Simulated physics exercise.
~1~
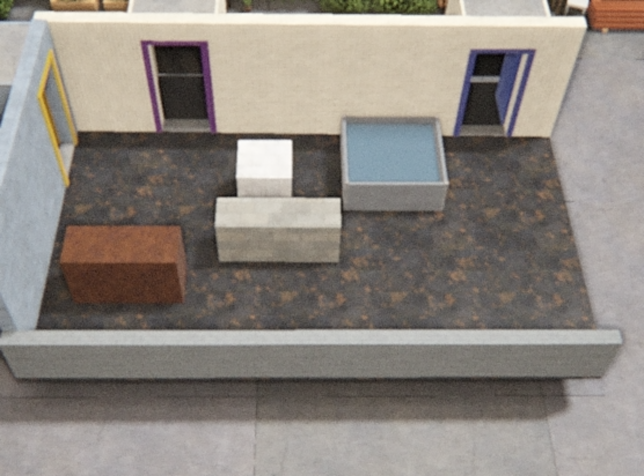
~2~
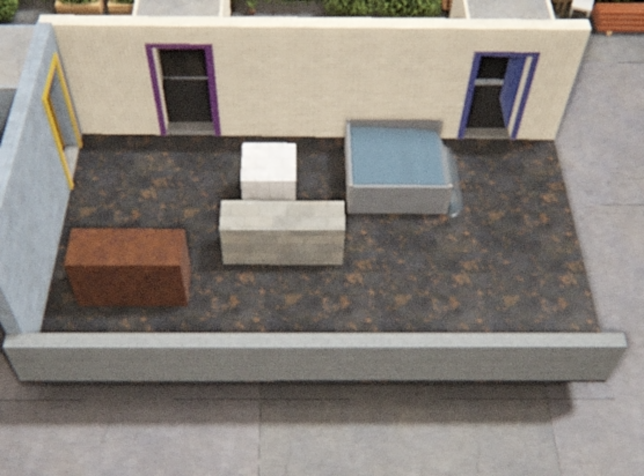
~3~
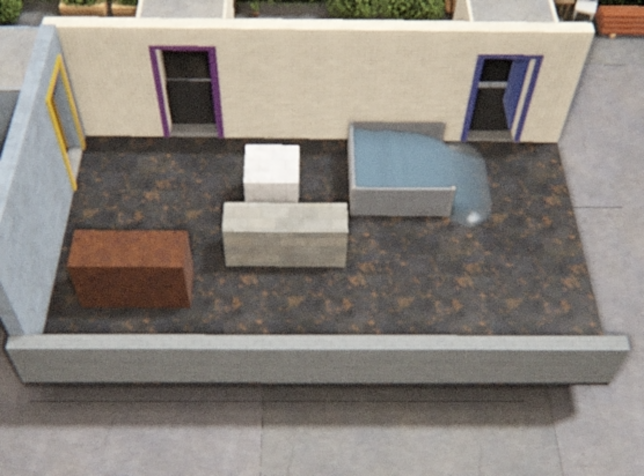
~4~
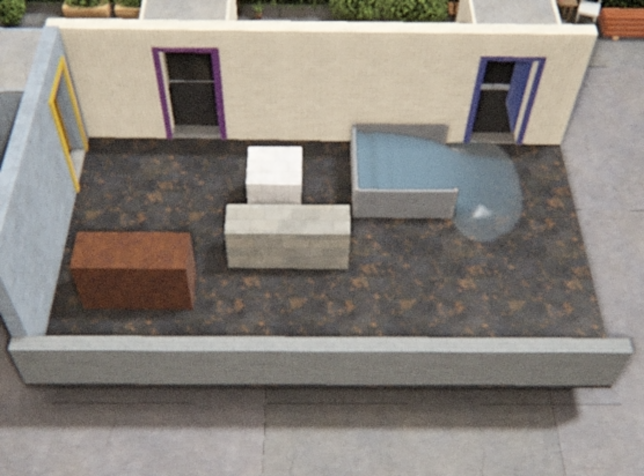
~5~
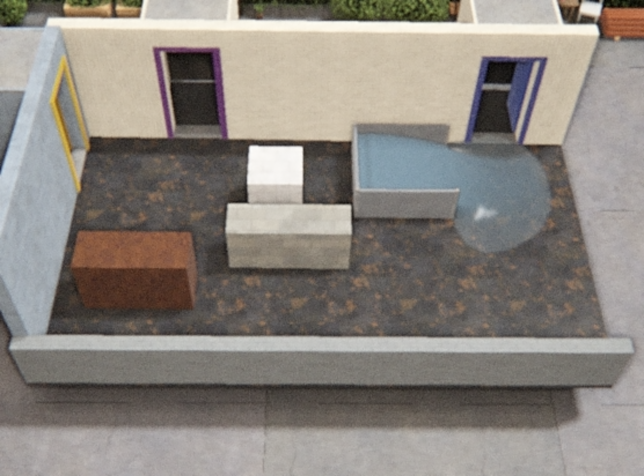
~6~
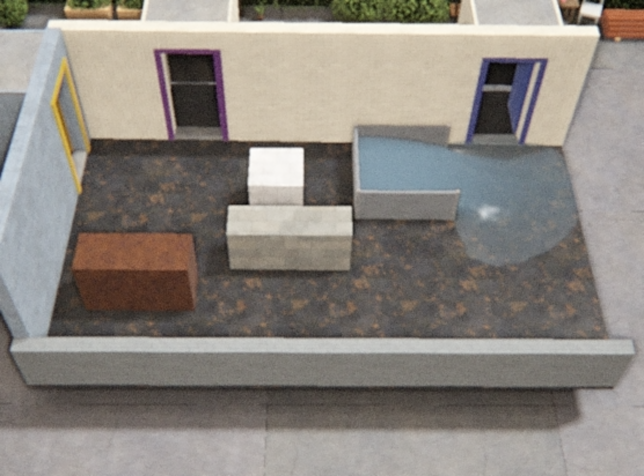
Water poured out of the right side of an open gray tank in a walled yard and spread in a widening puddle across the dark ground, while the brown, gray and white blocks stayed still.
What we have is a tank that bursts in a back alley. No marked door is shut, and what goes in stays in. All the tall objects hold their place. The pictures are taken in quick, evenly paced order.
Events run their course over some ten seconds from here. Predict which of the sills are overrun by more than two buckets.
Result: Purple door: Two buckets at most; yellow door: Two buckets at most; blue door: Over two buckets.
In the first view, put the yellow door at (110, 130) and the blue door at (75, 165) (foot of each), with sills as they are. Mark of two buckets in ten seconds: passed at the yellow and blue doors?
Yellow: Comes in low; blue: Comes in low.
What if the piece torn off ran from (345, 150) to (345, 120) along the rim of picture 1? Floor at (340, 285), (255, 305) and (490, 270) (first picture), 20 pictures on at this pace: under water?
Respectively: Parched, parched and parched.
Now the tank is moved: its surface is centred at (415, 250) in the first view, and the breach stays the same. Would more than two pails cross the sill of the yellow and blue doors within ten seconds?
Door check - yellow one: Falls short; blue one: Falls short.
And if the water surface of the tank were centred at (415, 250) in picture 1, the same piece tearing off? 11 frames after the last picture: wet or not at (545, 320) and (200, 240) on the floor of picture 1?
Soaked, bone-dry.
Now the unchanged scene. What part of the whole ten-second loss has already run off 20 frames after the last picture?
Note - share reached: 75 %.
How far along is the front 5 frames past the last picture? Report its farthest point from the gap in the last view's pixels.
The farthest wet point should be near (581, 290).
A moment on, water covers 20 % of the floor; the purple door not reached, the yellow door not reached, the blue door under two buckets in.
Next, water covers 20 % of the floor; the purple door not reached, the yellow door not reached, the blue door over two buckets in.
Then, water covers 15 % of the floor; the purple door not reached, the yellow door not reached, the blue door over two buckets in.
Later, water covers 10 % of the floor; the purple door not reached, the yellow door not reached, the blue door over two buckets in.
In the end, water covers 5 % of the floor; the purple door not reached, the yellow door not reached, the blue door over two buckets in.
